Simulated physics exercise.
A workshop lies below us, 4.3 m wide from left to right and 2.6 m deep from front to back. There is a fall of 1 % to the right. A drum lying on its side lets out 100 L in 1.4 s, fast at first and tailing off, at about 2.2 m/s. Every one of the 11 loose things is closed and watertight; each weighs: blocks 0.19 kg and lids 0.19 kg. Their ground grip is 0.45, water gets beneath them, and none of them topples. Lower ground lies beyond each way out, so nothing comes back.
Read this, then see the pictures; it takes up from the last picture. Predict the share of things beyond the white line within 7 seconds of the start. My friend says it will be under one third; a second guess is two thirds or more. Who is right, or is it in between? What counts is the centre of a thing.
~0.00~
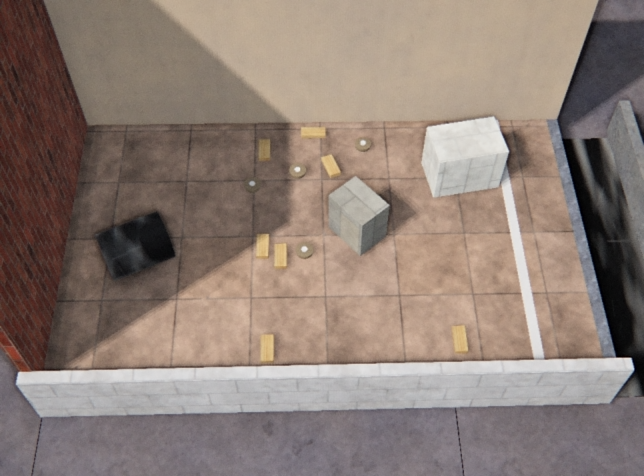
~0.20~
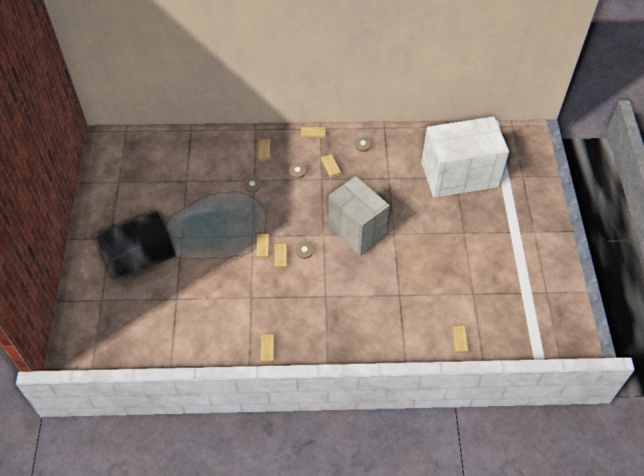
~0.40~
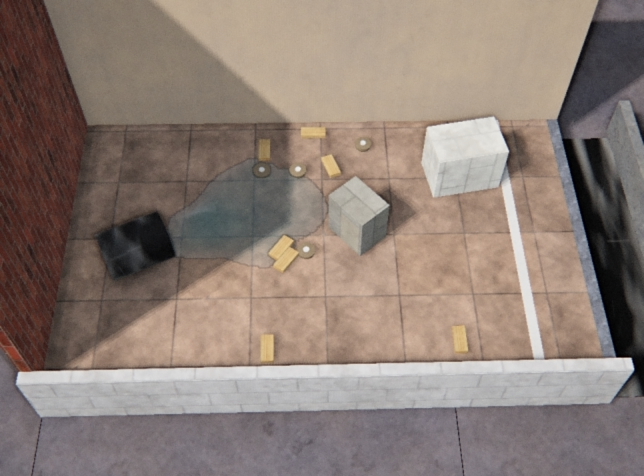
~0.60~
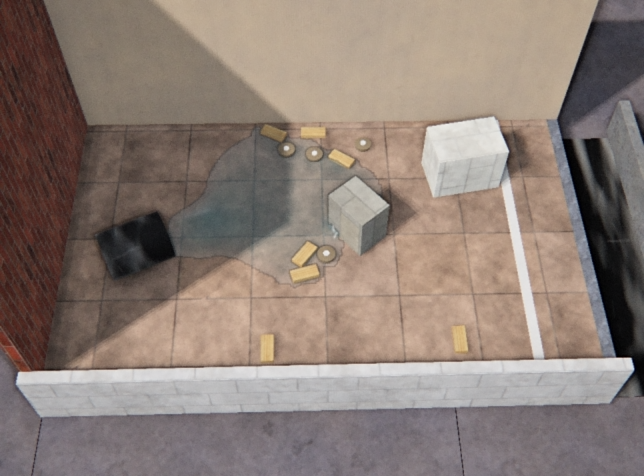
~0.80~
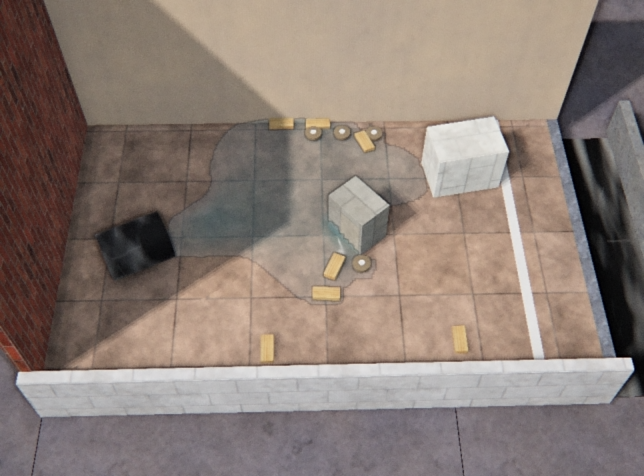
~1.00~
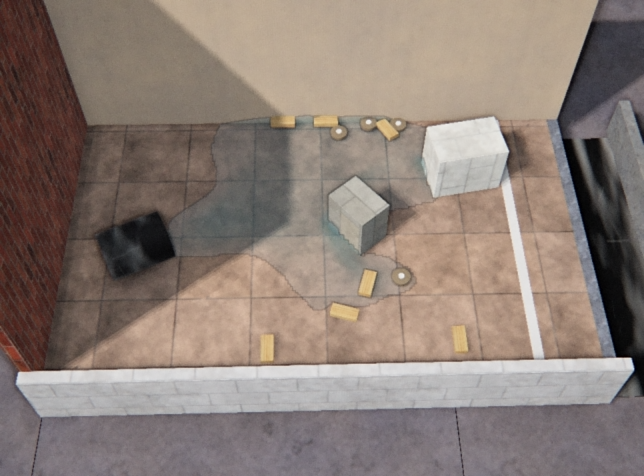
The second guess is right.
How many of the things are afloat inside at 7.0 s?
I'd say 0 of them.
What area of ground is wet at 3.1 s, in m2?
I'd estimate close to 3.5 m2.
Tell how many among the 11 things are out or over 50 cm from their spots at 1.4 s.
By that time the total stands at 7.
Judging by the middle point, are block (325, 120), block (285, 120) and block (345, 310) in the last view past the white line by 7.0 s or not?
Crossed; held back; held back.
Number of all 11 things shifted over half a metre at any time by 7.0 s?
It adds up to 9.
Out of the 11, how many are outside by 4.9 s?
7.
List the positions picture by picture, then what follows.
In the first picture, a lid at (252, 184), on the bottom; a block at (262, 245) rests on the ground; water covers 0.0 m2; 0 of 11 have shifted.
In the second picture, a lid at (252, 184) rests on the ground; a block at (262, 245) rests on the ground; 0.4 m2 under water; 0 of 11 have shifted.
In the third picture, a lid at (262, 170), on the bottom, 17 cm from its start; a block at (281, 247) rests on the ground, 16 cm from its start; water covers 1.0 m2; 3 of 11 have shifted.
In the fourth picture, a lid at (286, 149) floats, 49 cm from its start; a block at (305, 253), afloat, 37 cm from its start; 1.8 m2 under water; 7 of 11 have shifted.
In the fifth picture, a lid at (313, 132) floats, 79 cm from its start; a block at (334, 265), afloat, 63 cm from its start; 2.6 m2 under water; 9 of 11 have shifted.
In the sixth picture, a lid at (339, 132), afloat, 97 cm from its start; a block at (368, 282) floats, 94 cm from its start; 2.9 m2 under water; 9 of 11 have shifted.
After 1.4 s 0 of 11 are over the mark; 6 afloat.
After 3.1 s 7 of 11 are over the mark; 2 afloat.
After 4.9 s 8 of 11 are over the mark; 0 afloat.
After 7.0 s 8 of 11 are over the mark; 0 afloat.
